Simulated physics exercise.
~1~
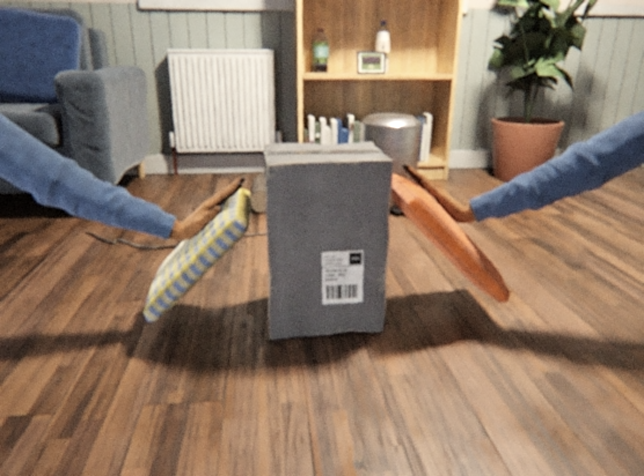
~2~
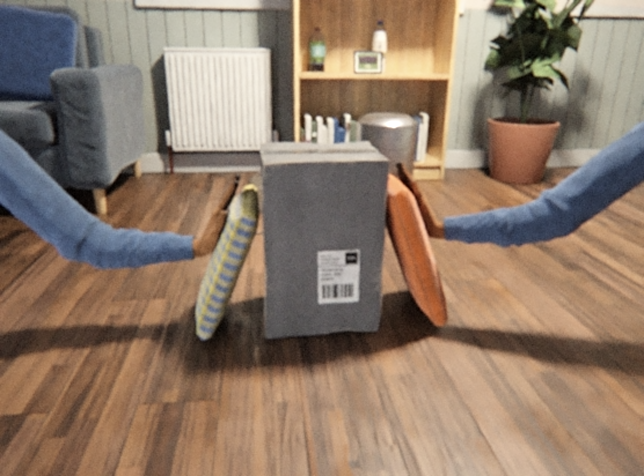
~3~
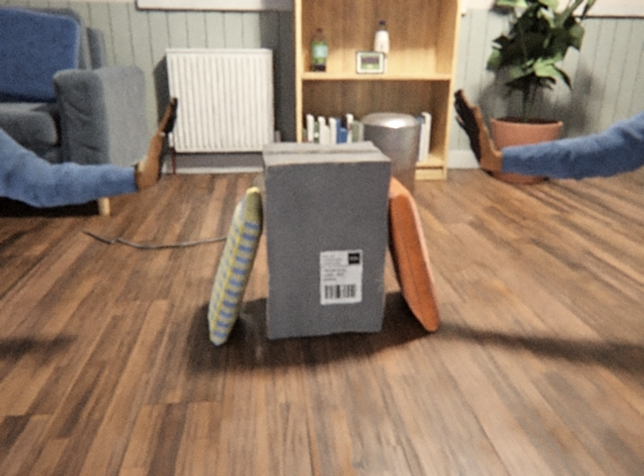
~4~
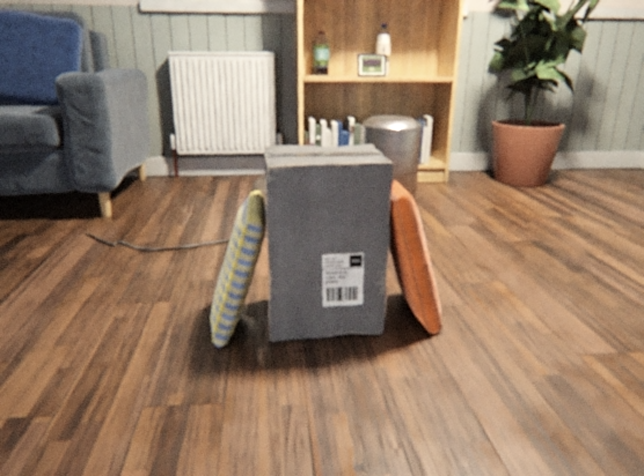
On a bare wooden floor, hands leaning a yellow cushion and an orange pillow against a grey box, withdrawing, both staying propped.
